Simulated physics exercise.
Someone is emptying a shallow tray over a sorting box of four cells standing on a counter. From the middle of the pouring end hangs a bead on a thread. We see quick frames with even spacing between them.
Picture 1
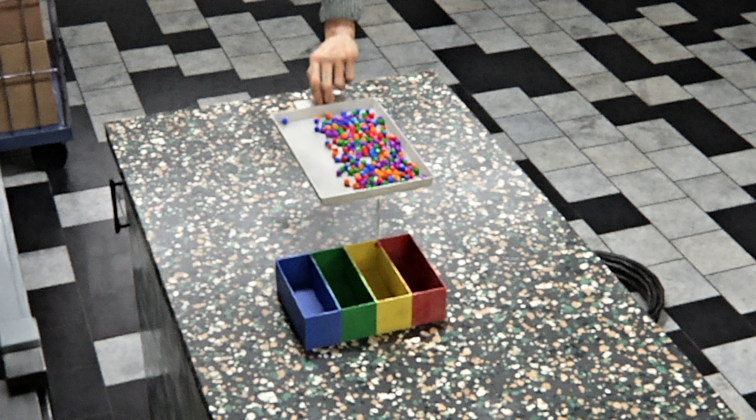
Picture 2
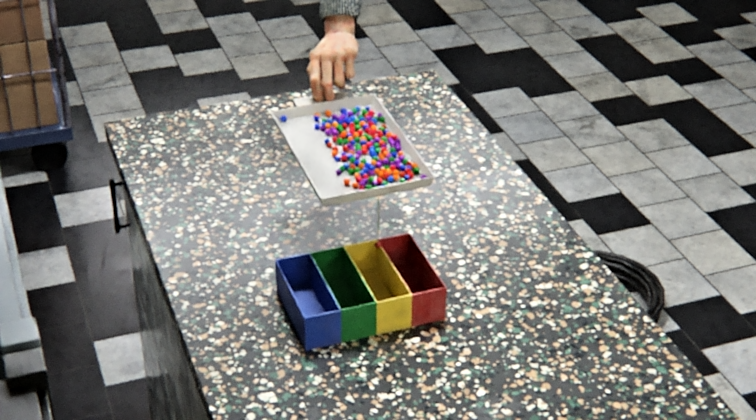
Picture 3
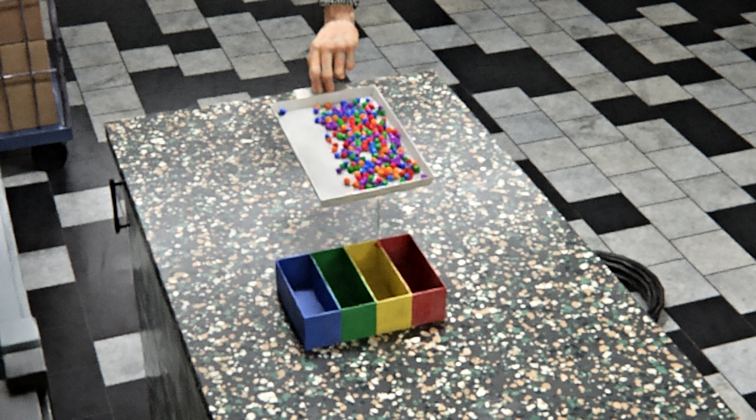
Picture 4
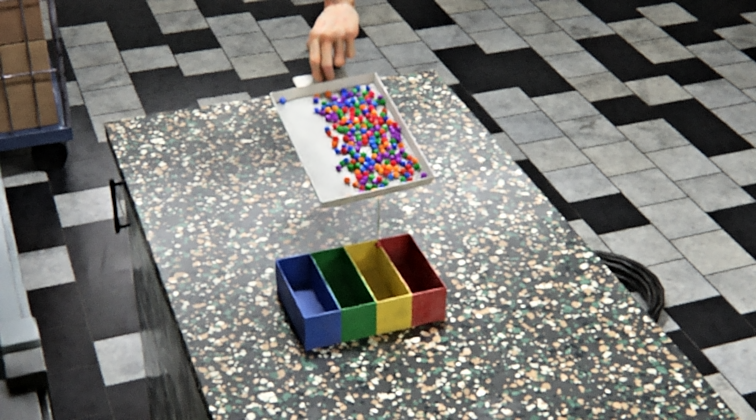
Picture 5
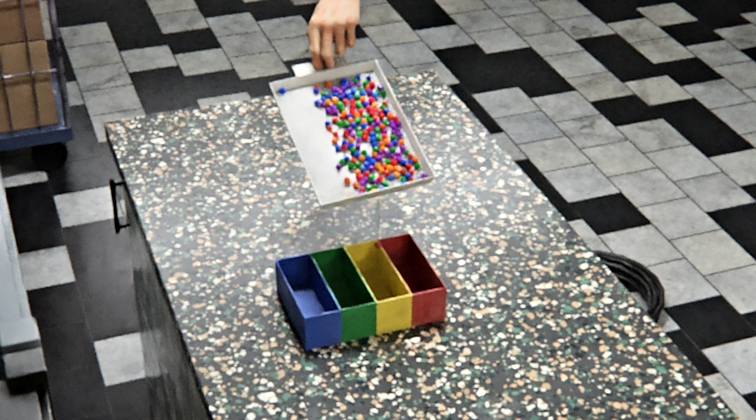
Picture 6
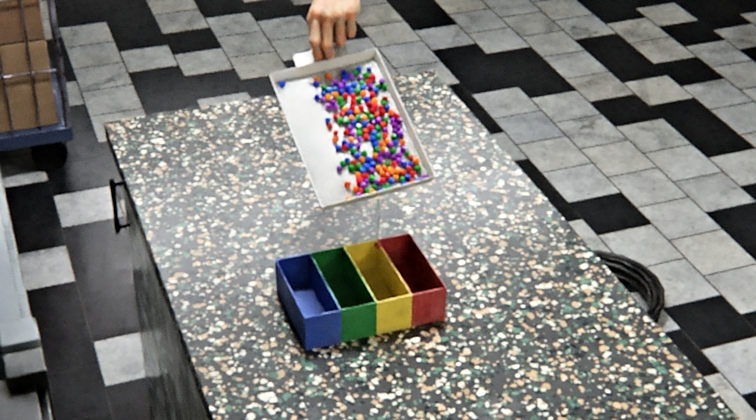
A hand steadily tilts a shallow tray of colourful beads above a four-cell sorting box.
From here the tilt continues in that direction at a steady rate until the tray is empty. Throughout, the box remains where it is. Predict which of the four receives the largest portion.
The green one receives the largest portion.
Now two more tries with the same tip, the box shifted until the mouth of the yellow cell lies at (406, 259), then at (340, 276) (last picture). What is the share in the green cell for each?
Close to 20 in a hundred, then close to 20 in a hundred.
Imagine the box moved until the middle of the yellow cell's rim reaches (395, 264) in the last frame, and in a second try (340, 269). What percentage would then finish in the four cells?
Some 90 percent, followed by some 90 percent.
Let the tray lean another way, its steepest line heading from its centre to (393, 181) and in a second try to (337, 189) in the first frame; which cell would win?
The first time it is the red cell, and the second time it is that green cell.
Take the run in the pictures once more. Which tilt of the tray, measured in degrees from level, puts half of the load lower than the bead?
Tilt: Around 90 degrees.
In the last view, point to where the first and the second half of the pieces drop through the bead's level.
I'd place the first part at (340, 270) and the rest at (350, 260).
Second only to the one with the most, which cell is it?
The answer is the cell in yellow.
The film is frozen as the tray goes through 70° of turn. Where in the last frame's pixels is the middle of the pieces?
Roughly at (353, 206).
Just after the last frame, tray tipped steeply; roughly two thirds on the tray; about a tenth in the green cell; about a tenth in the blue cell; just a few in the yellow cell; roughly a quarter falling or outside the box.
A moment on, tray tipped past a quarter turn; just a few on the tray; roughly half in the green cell; roughly a quarter in the yellow cell; about a tenth in the blue cell; just a few in the red cell; about a tenth falling or outside the box.
Further on, tray tipped past a quarter turn; roughly half in the green cell; roughly a quarter in the yellow cell; about a tenth in the blue cell; just a few in the red cell; about a tenth falling or outside the box.
When it is over, tray tipped past a quarter turn; roughly half in the green cell; roughly a quarter in the yellow cell; about a tenth in the blue cell; just a few in the red cell; about a tenth outside the box.
